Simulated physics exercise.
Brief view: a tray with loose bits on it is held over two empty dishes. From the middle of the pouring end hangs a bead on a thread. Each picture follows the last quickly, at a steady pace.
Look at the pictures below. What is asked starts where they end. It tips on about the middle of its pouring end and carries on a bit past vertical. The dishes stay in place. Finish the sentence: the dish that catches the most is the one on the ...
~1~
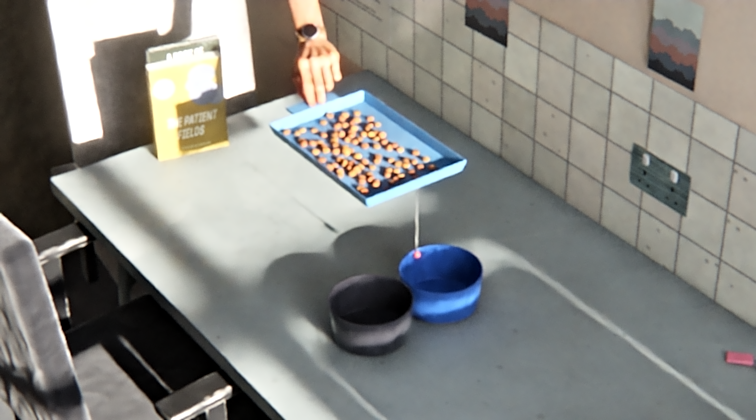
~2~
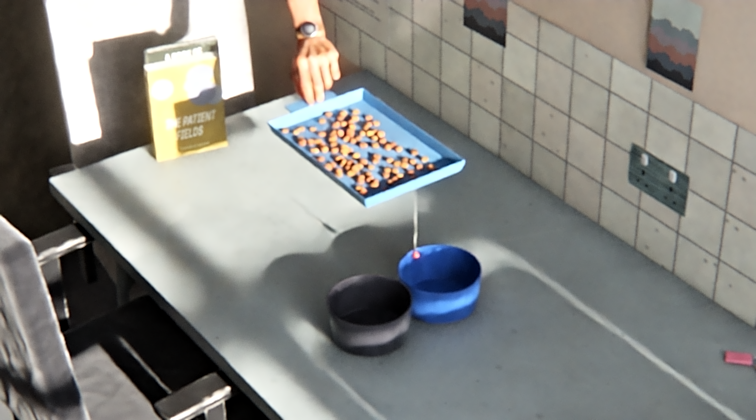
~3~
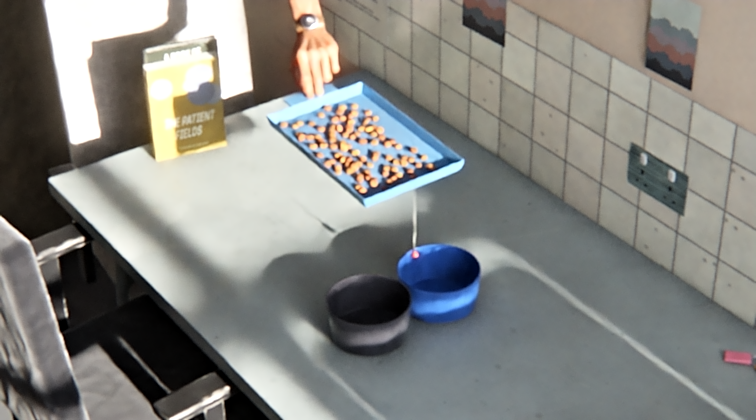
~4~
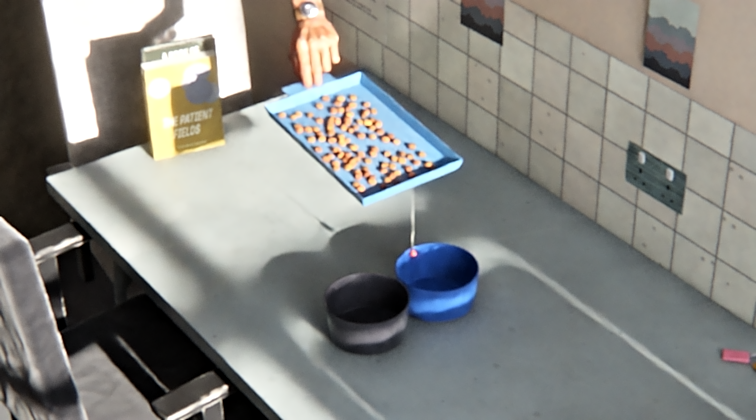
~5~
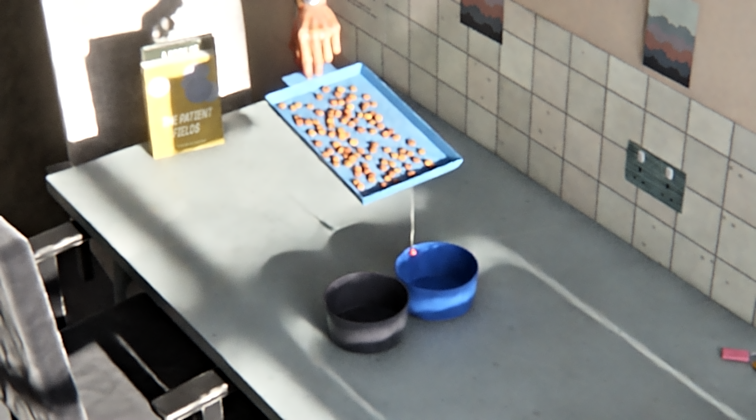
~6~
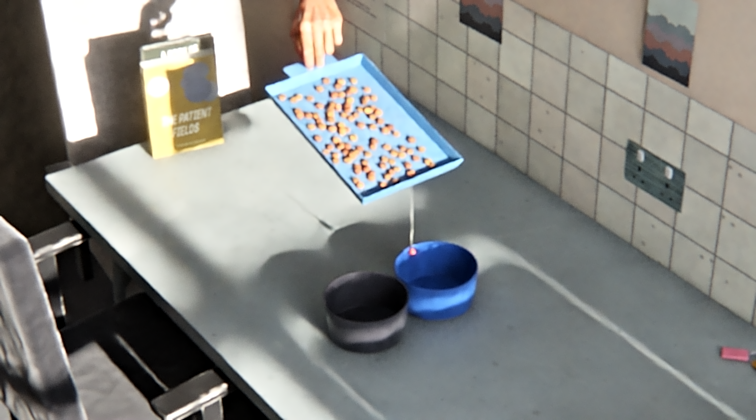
... right.
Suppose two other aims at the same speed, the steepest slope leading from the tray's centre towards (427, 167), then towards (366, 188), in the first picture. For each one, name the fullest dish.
First case: The dish at right. Second case: The dish at left.
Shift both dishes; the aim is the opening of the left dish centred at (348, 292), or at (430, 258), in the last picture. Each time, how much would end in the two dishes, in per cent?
About 60 % and 50 %.
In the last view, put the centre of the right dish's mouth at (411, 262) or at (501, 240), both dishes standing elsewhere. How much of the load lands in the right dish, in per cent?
Respectively 50 % and 0 %.
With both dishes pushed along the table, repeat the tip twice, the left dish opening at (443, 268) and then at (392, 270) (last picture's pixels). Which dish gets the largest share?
Results - the dish on the left side first, the dish on the left side second.
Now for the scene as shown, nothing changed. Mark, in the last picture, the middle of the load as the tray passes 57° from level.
I'd put the middle close to (400, 172).
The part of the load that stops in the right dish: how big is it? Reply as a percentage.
About 60 %.
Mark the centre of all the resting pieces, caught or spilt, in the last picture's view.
About (439, 303).
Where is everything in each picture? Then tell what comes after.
The first picture shows corners of the pouring end (368, 197) and (462, 160), level; middle of the load (365, 146), bits of dog kibble; left dish (395, 334); right dish (466, 302); bead on its thread (417, 254).
The second picture shows corners of the pouring end (366, 198) and (461, 160), level; middle of the load (363, 145).
The third picture shows corners of the pouring end (366, 197) and (460, 160), tipped barely, level across its low end; middle of the load (363, 142).
The fourth picture shows corners of the pouring end (364, 197) and (459, 159), tipped a little, level across its low end; middle of the load (361, 136).
The fifth picture shows corners of the pouring end (364, 196) and (459, 158), tipped a little, level across its low end; middle of the load (361, 130).
The sixth picture shows corners of the pouring end (364, 196) and (458, 158), tipped clearly, level across its low end; middle of the load (361, 125); left dish (391, 331); right dish (462, 299).
Just after the last frame, tray tipped steeply; every one on the tray.
A moment on, tray tipped right over; the larger part on the tray; about a tenth in the left dish; about a tenth in the right dish; just a few outside both; just a few in the air.
Further on, tray tipped past a quarter turn; roughly a quarter in the left dish; roughly two thirds in the right dish; about a tenth outside both.
When it is over, tray tipped past a quarter turn; roughly a quarter in the left dish; roughly two thirds in the right dish; about a tenth outside both.
